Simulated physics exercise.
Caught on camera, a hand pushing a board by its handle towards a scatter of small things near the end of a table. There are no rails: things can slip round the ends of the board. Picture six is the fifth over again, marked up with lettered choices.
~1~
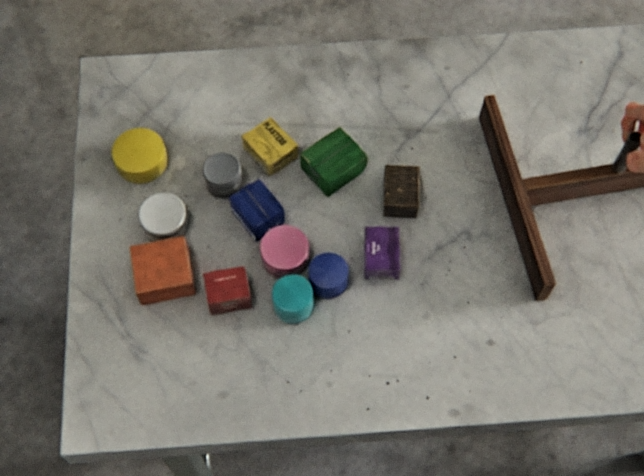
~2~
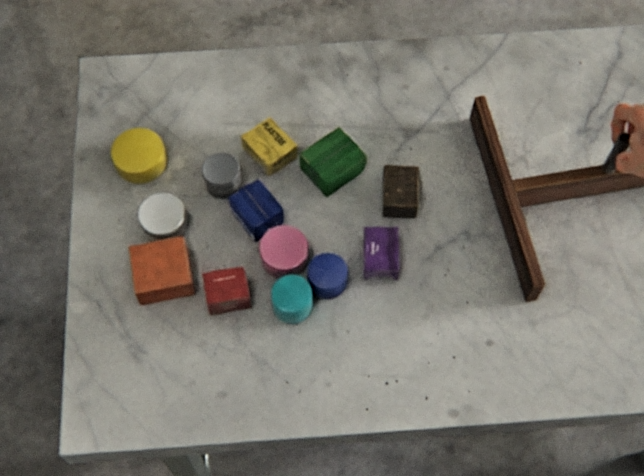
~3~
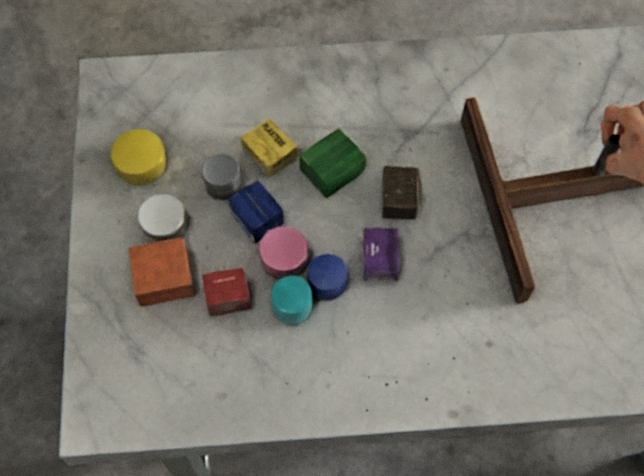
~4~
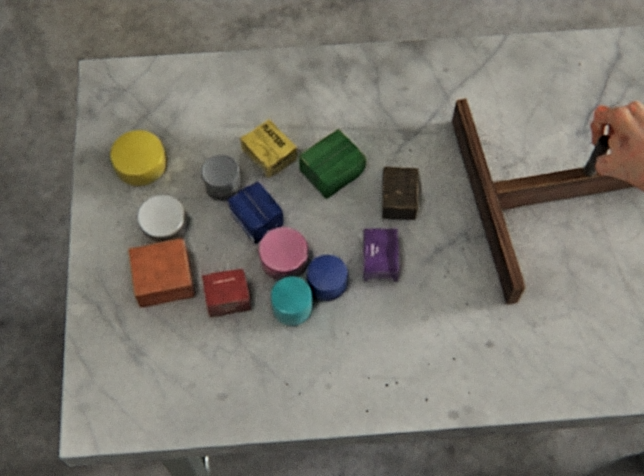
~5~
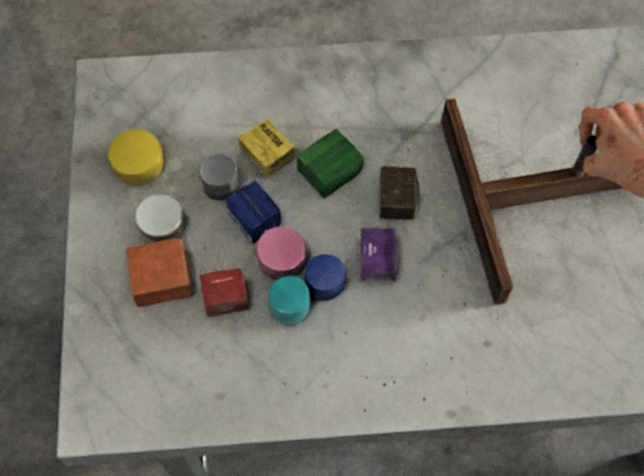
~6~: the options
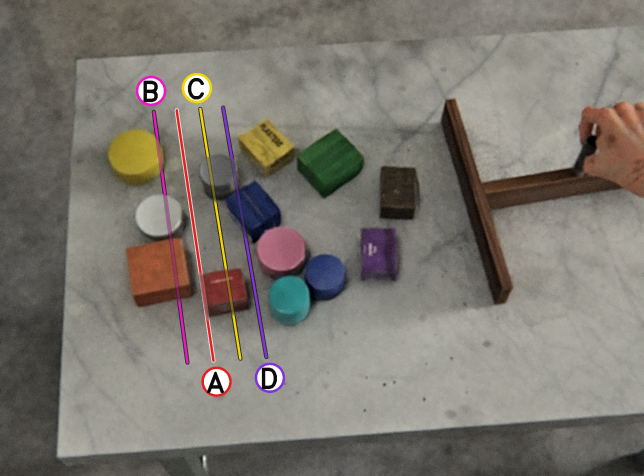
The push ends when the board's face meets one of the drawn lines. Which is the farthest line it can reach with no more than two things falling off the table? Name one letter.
It can go as far as B.
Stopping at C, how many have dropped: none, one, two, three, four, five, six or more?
In all, none.
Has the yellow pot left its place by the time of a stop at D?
No.
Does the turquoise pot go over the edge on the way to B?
No.
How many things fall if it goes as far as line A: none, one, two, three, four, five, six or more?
By then, none.
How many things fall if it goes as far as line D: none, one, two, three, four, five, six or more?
The count is none.
On the copy, A at (194, 227); B at (169, 229); C at (219, 226); D at (243, 224).
On B. First, board (367, 196); blue tin (320, 278); green box (316, 163).
Then, board (257, 203); orange block (149, 274); turquoise pot (256, 345).
Finally, board (169, 209); orange block (62, 291); white jar (70, 235); none fallen.
By contrast, A is within the limit but short; C is within the limit but short; D is within the limit but short.
